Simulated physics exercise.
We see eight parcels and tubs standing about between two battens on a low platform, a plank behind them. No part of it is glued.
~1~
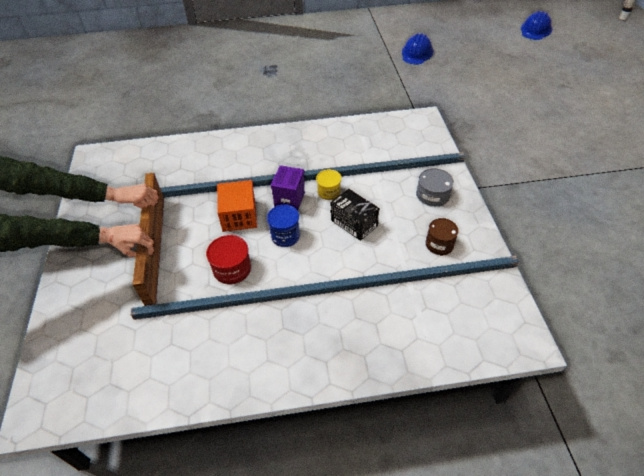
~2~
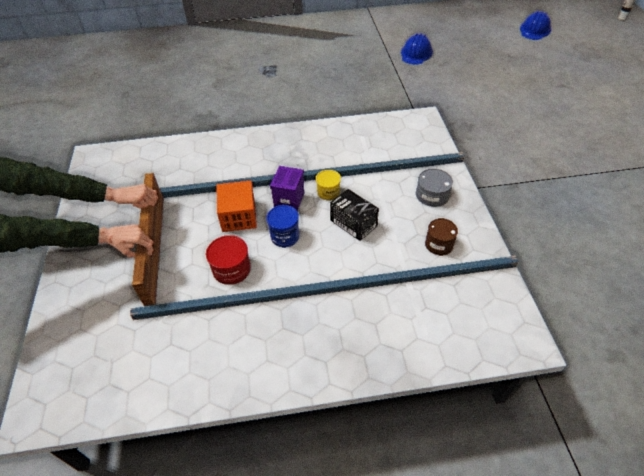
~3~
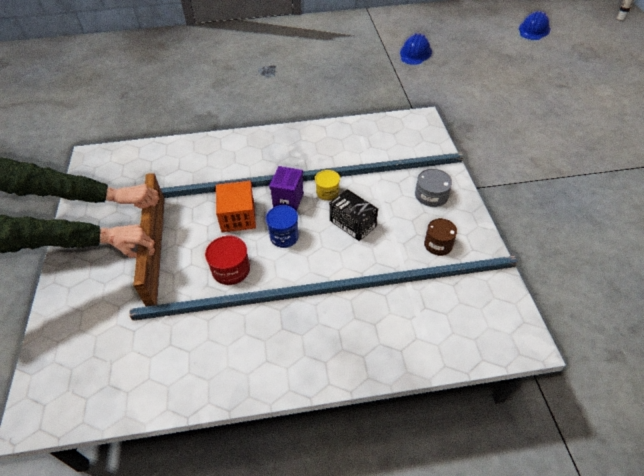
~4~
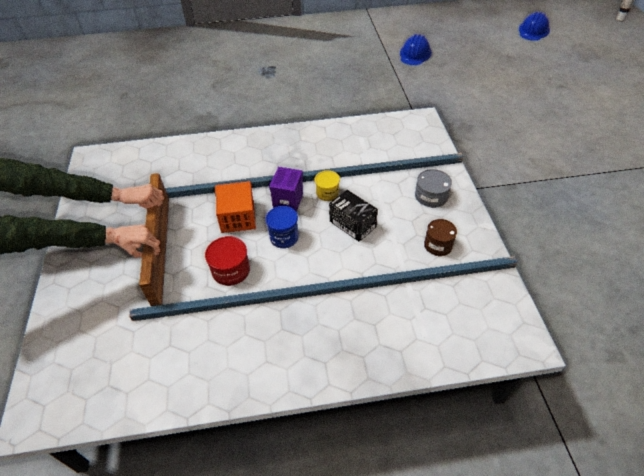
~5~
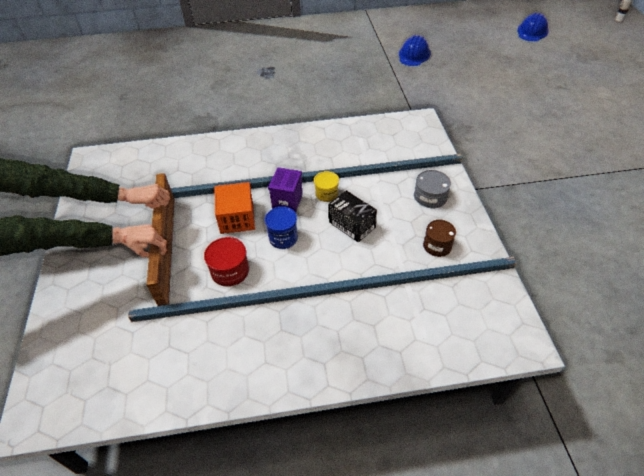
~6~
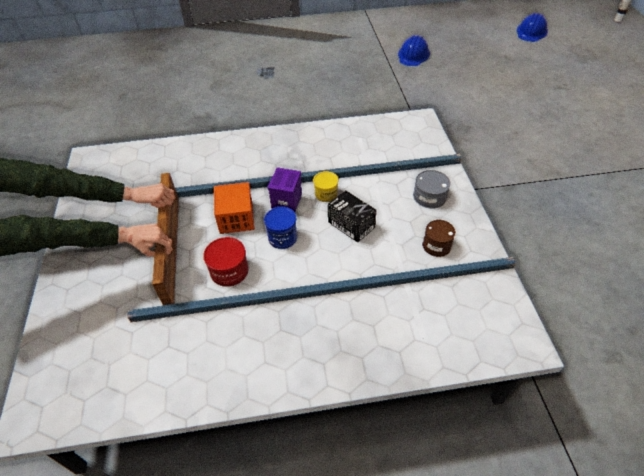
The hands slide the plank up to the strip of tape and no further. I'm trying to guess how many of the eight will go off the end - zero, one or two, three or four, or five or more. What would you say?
I would say zero.
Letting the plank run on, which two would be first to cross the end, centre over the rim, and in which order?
Yellow pail, grey canister.
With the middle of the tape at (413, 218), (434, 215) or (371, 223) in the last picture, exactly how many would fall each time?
Respectively 0, 2 and 0.
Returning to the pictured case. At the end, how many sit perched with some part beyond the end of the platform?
Things overhanging at the end: 0.
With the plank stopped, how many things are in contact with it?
At rest, 3 are in contact.
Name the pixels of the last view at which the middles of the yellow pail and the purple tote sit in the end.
Yellow pail at (440, 168), purple tote at (420, 170).
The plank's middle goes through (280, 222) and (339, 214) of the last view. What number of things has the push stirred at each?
Tally: 5; 6.
Early on, none off yet; grey canister at rest near (431, 189); brown canister at rest near (439, 238); black box at rest near (352, 216).
A while later, none off yet; grey canister at rest near (431, 189); brown canister at rest near (439, 238); black box travelled about its own width near (393, 217).
Finally, the number that fall off is zero.
